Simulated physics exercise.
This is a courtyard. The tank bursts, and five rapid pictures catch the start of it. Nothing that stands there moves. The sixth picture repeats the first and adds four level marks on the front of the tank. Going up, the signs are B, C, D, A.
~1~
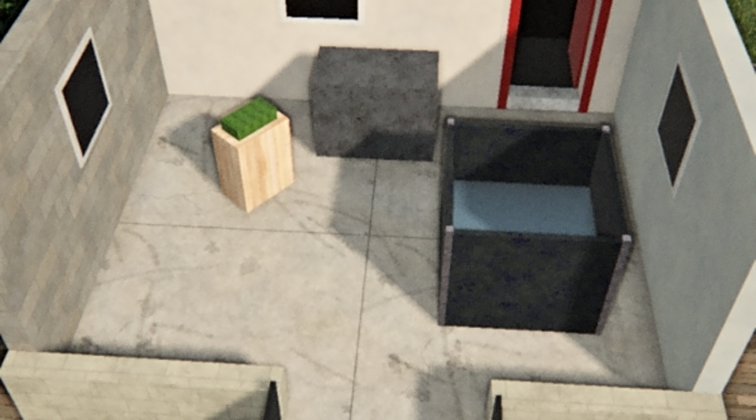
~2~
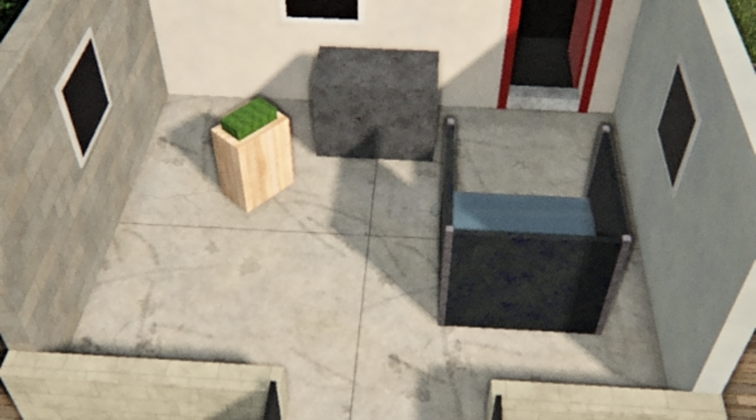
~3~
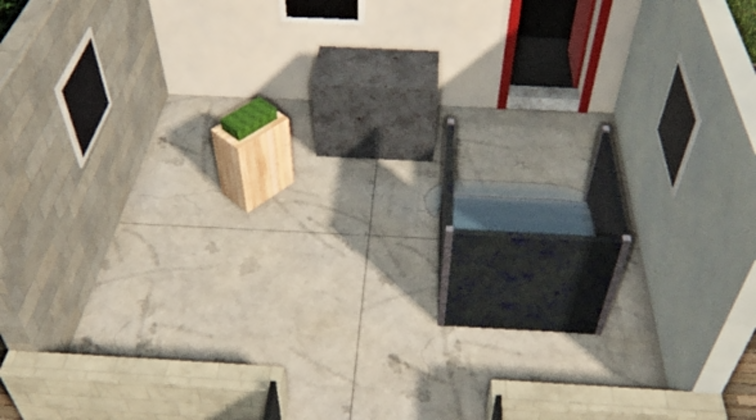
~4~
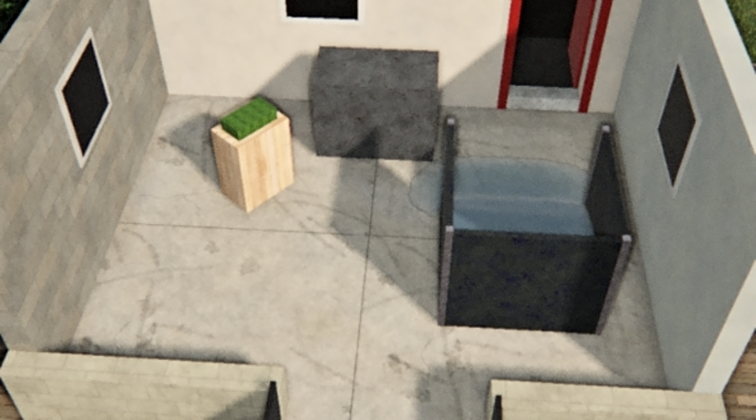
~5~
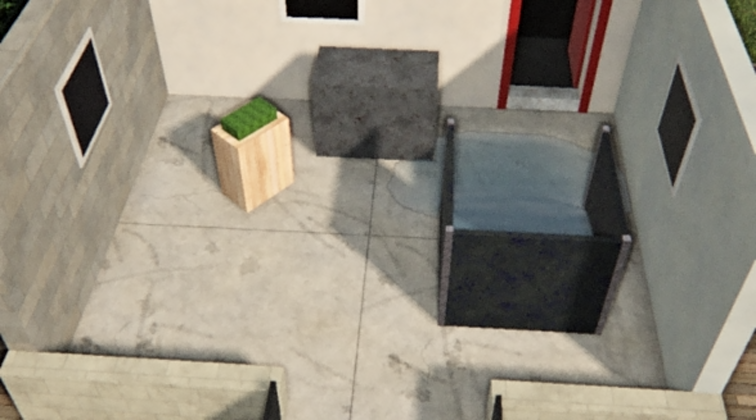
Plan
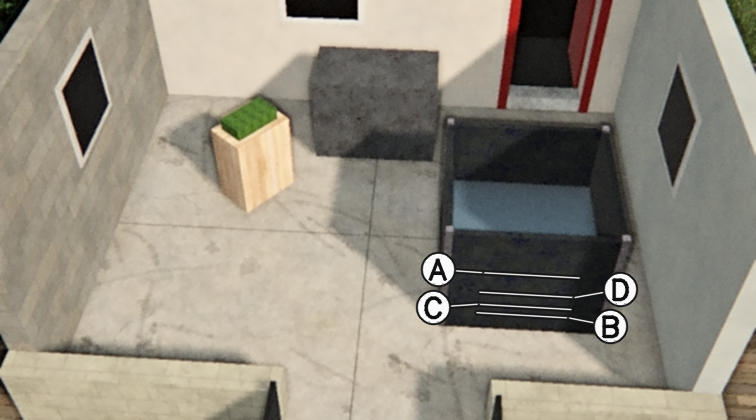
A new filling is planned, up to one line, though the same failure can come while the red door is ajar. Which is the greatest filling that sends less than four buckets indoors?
C.
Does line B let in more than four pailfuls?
No, that is safe.
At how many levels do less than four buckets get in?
Two of them.
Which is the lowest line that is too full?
The answer is D.
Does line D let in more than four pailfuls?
Yes.
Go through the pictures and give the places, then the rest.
Water in the tank at rest, its middle at (523, 231); foot of the red doorway at (542, 110); open gate at (387, 370).
Water covers 2 % of the ground, its front hidden from here.
Water covers 5 % of the ground, its front hidden from here.
Water covers 9 % of the ground and shows as far out as (427, 174).
Water covers 14 % of the ground and shows as far out as (422, 165).
On the marked copy, A at (530, 275); B at (522, 315); C at (524, 306); D at (526, 294); from the bottom up B, C, D, A.
With A, dozens of bucketfuls pour in.
With B, nothing gets over.
With C, a splash gets over, under a bucket.
With D, about 7 bucketfuls get in.
